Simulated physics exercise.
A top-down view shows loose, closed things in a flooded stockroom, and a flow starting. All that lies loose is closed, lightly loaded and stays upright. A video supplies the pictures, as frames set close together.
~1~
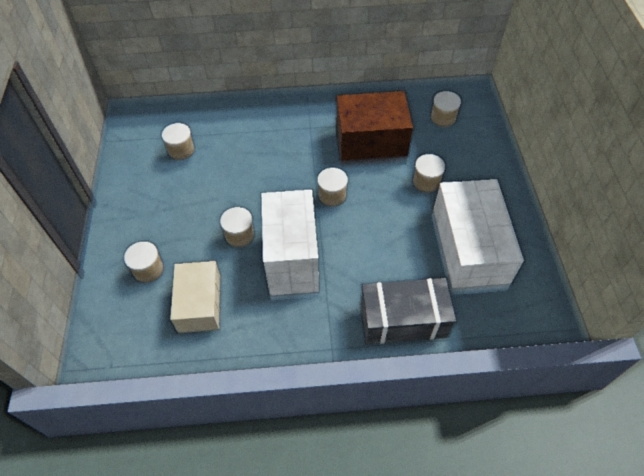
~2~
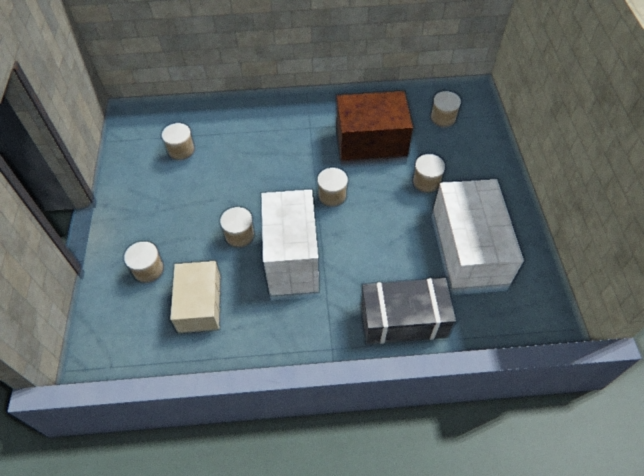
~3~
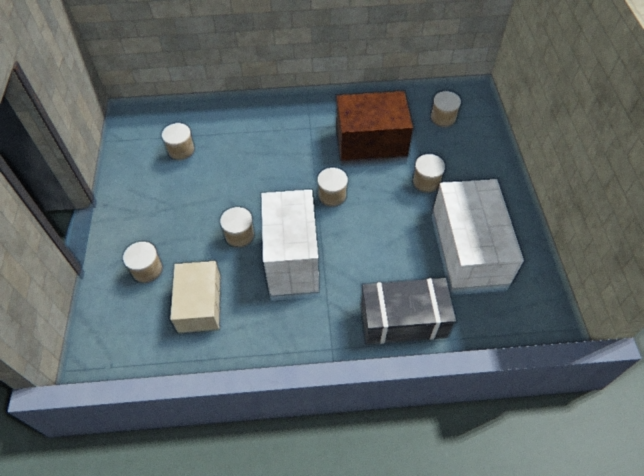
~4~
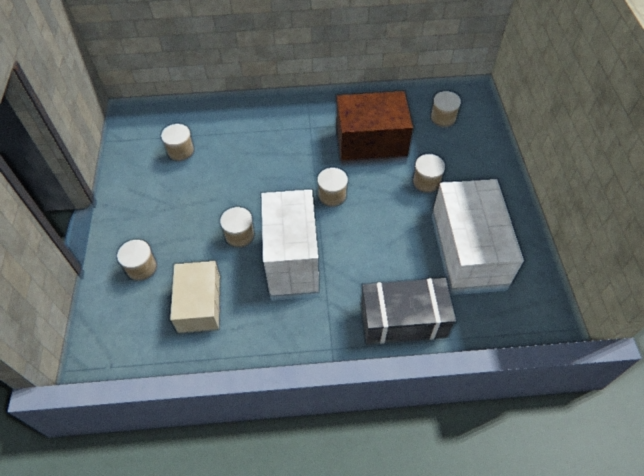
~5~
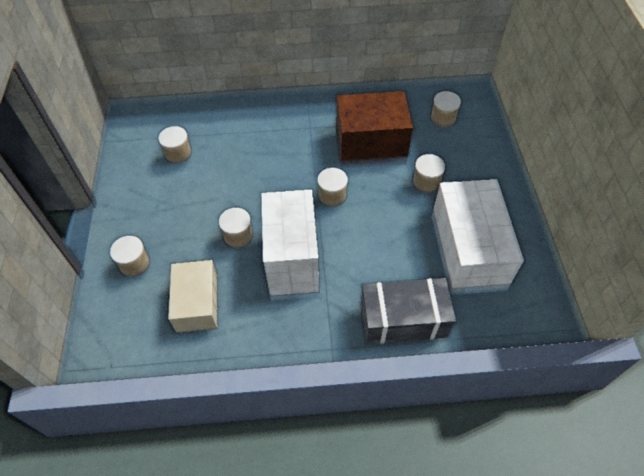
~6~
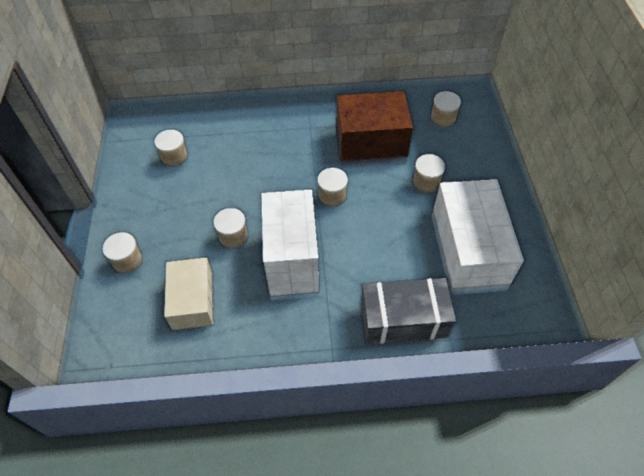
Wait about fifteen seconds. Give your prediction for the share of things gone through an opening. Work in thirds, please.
That would be one to two thirds.
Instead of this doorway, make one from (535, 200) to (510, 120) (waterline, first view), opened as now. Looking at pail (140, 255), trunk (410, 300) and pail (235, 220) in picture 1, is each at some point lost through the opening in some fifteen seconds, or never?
Taking them one after another, held back, then held back, then held back.
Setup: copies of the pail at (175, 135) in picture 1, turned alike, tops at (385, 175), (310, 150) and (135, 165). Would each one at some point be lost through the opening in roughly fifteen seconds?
Lab note - results by position: Retained, retained, exited.
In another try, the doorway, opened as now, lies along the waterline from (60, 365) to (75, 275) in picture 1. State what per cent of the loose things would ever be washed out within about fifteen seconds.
I reckon 50 percent.
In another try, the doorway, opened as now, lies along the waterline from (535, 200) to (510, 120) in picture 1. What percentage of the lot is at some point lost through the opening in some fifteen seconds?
Roughly 40 per cent.
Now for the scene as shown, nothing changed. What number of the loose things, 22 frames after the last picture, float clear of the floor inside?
Tally: 5.
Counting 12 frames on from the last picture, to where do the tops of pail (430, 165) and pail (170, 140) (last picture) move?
Around (392, 175) and (112, 176).
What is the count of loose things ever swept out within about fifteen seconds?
I make it 4 of them.
A moment on, 0 of 8 are out; 8 afloat.
Next, 1 of 8 are out; 7 afloat.
Later, 3 of 8 are out; 5 afloat.
In the end, 4 of 8 are out; 4 afloat.
